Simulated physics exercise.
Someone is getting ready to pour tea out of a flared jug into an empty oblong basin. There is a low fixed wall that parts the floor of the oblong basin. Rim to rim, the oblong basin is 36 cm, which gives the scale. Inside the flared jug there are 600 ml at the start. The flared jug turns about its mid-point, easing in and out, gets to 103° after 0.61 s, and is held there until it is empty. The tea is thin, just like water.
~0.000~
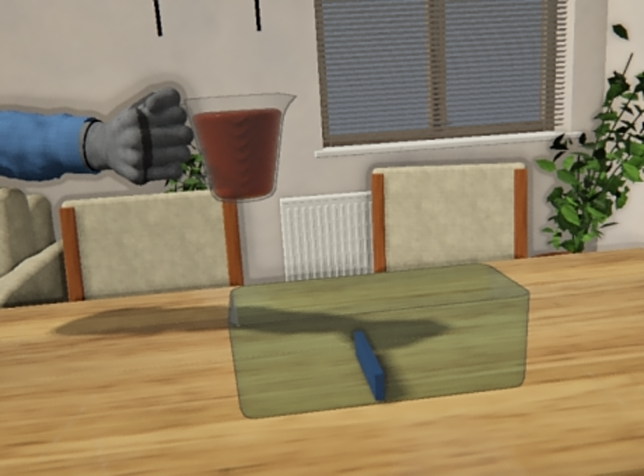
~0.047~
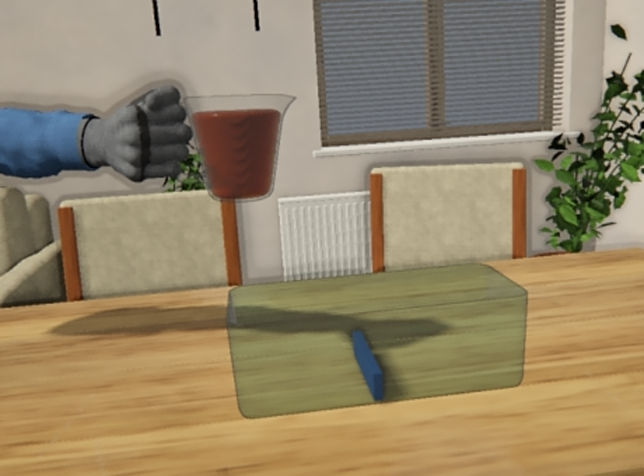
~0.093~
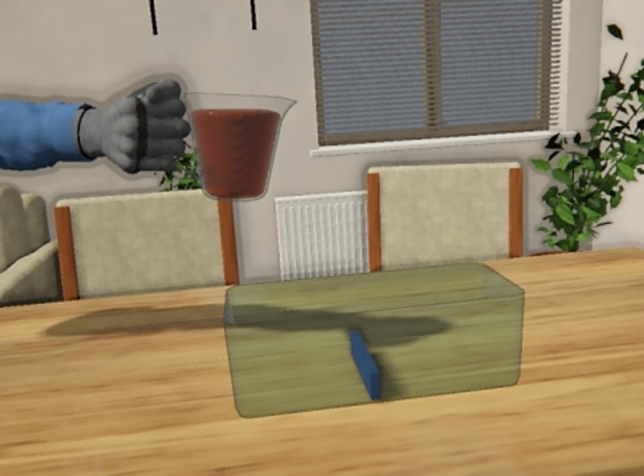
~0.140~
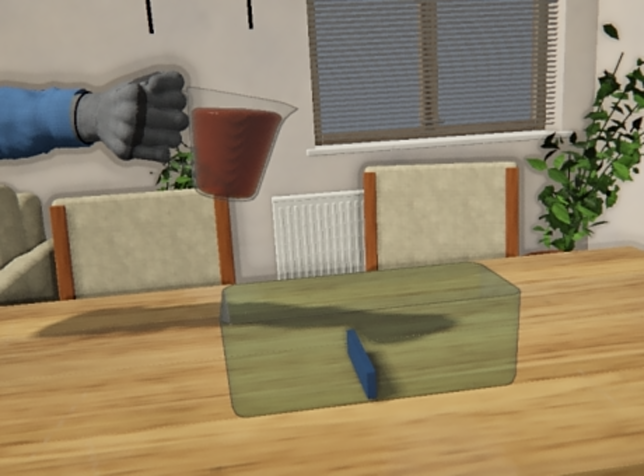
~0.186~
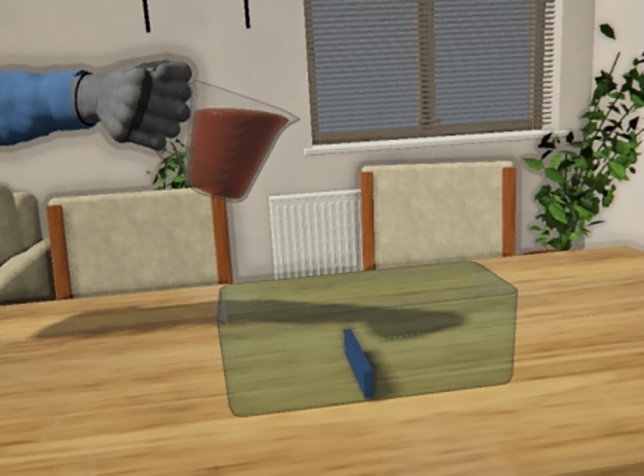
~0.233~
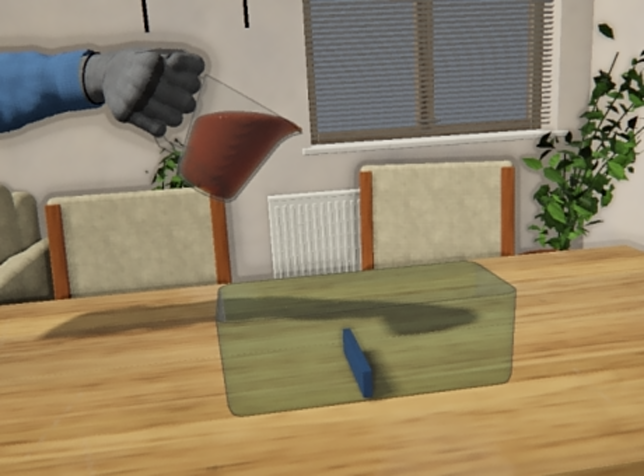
A grey-gloved hand on a blue-sleeved arm reaches in from the left in a dining room, seen from slightly above a wooden table with chairs, a window and leafy plant behind. Beside the hand is a clear flared jug of reddish-brown tea, above a greenish see-through oblong basin holding a small blue wall. The jug tilts steadily rightward, tea reaching its lip, as the view shifts slightly.
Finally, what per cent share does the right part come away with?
Roughly 60 per cent.
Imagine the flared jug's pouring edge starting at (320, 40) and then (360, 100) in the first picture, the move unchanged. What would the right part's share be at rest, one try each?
Result: 85 per cent, then 90 per cent.
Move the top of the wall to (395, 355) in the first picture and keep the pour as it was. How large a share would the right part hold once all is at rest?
Around 20 %, I'd say.
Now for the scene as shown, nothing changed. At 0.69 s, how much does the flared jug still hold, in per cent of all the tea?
Near 8 percent, more or less.
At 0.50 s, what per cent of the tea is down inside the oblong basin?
I'd estimate some 14 percent of the liquid.
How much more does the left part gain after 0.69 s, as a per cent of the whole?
I'd put it at some 12 percent.
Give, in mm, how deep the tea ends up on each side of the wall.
I'd expect close to 10 mm on the left and close to 14 mm on the right.
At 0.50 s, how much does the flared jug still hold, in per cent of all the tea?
I'd estimate some 46 % remains.
By 0.50 s the tilt is 94° and 47 per cent is still to pour, 0 is left of the wall and 15 right of it.
By 0.69 s the tilt is 103° and 8 per cent is still to pour, 26 is left of the wall and 47 right of it.
By 0.89 s the tilt is 103° and 0 per cent is still to pour, 36 is left of the wall and 60 right of it.
By 1.11 s the tilt is 103° and 0 per cent is still to pour, 38 is left of the wall and 60 right of it.
At rest 38 per cent lies left of the wall, 60 right of it and 2 outside.
